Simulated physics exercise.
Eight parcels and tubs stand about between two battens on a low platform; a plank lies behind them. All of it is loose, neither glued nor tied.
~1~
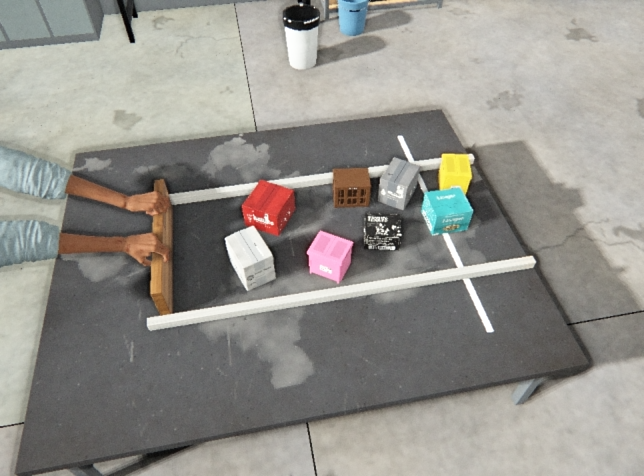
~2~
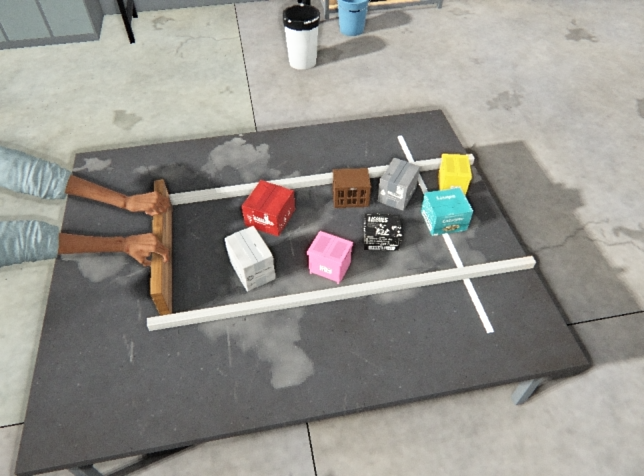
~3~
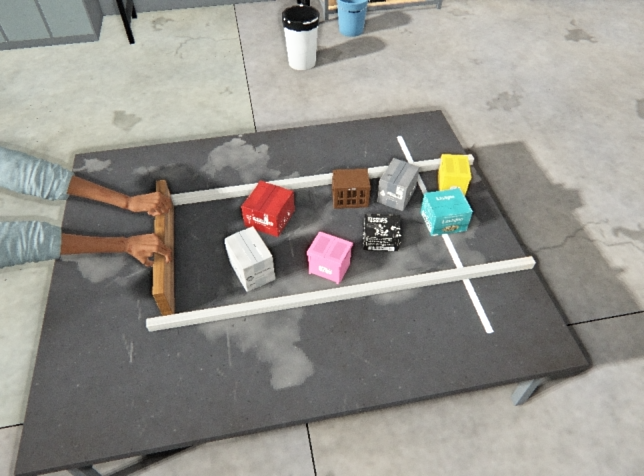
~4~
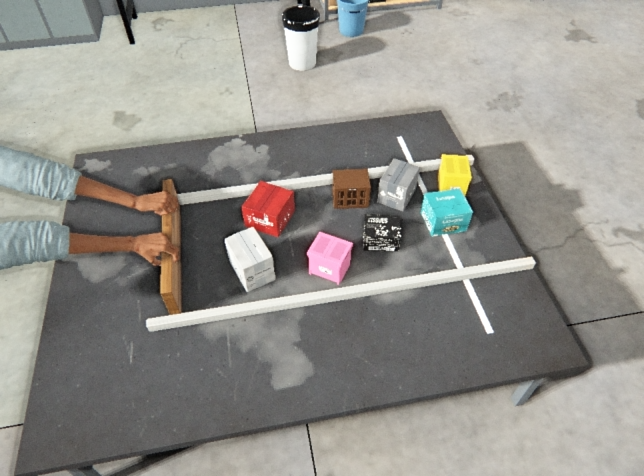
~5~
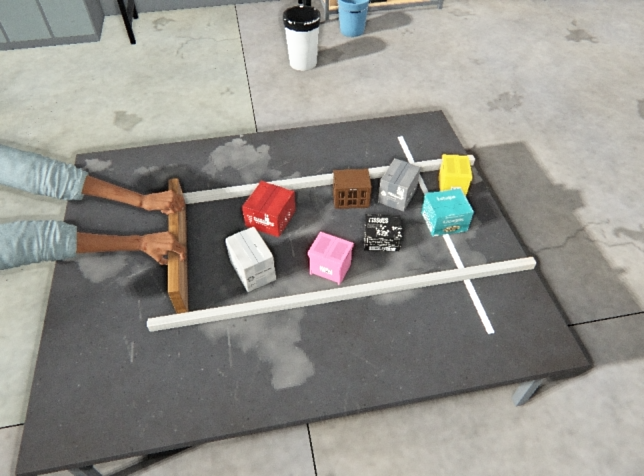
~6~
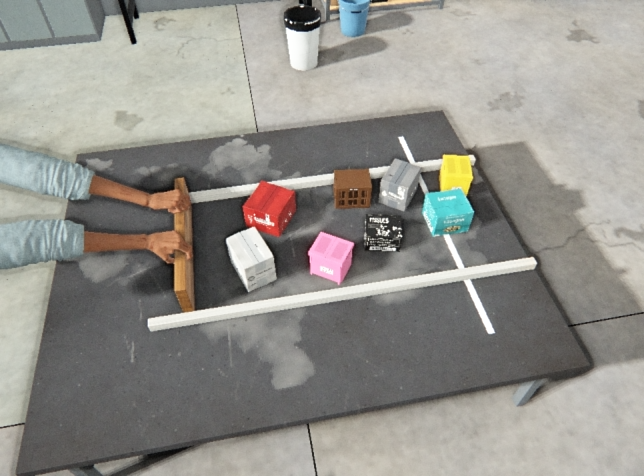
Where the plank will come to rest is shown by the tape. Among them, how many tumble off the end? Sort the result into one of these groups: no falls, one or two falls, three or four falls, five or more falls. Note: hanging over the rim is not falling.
Three or four falls.
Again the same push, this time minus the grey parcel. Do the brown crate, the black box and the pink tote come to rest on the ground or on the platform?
The brown crate keeps its place; the black box keeps its place; and the pink tote keeps its place.
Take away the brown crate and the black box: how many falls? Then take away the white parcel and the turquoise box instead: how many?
The number is 1 for the first case and 2 for the second.
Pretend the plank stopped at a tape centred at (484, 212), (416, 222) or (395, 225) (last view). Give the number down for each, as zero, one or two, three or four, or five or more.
Taking the places in the order asked: More than four, then one or two, then one to two.
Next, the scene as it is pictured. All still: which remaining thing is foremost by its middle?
Brown crate - nearest.
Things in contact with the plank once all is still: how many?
It ends up touching 2.
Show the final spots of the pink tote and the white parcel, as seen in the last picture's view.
The pink tote finishes at (502, 235); the white parcel finishes at (467, 229).
Soon after, none off yet; yellow tote at rest near (455, 178); turquoise box at rest near (447, 212); grey parcel at rest near (400, 185).
After that, none off yet; yellow tote at rest near (455, 178); turquoise box at rest near (447, 212); grey parcel displaced a little near (414, 182).
And then, none off yet; yellow tote displaced about its own width near (490, 172); turquoise box displaced about its own width near (472, 206); grey parcel displaced well along near (465, 175).
In the end, the number that fall off is three or four; gone, grey parcel, turquoise box and yellow tote.
